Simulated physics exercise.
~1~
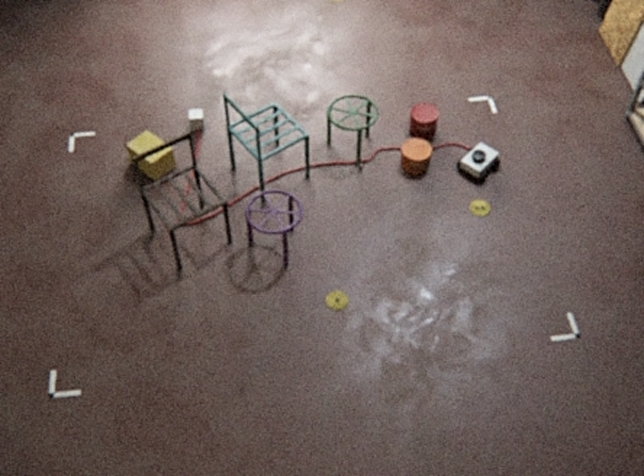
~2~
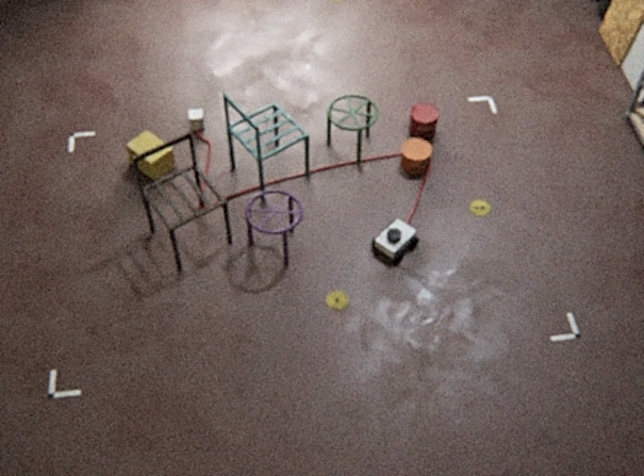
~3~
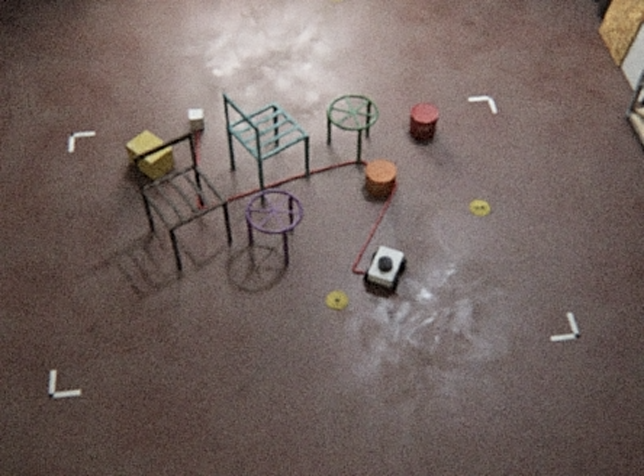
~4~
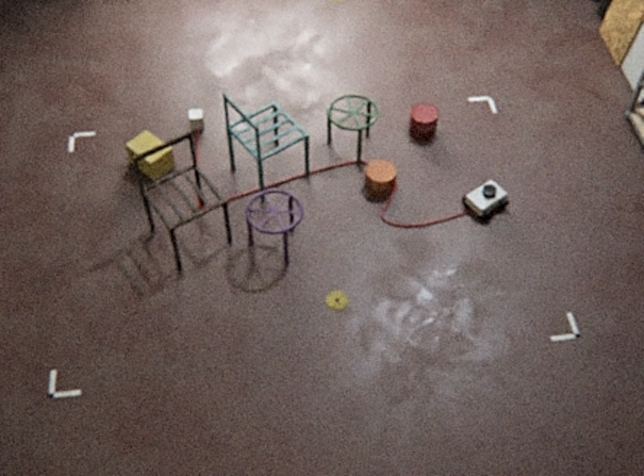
On a workshop floor, a small white cart trailing a red lead past chairs and stools drove toward the lower left, the orange bucket shifted left and down, and then the cart moved right and stopped over the farther yellow mark.
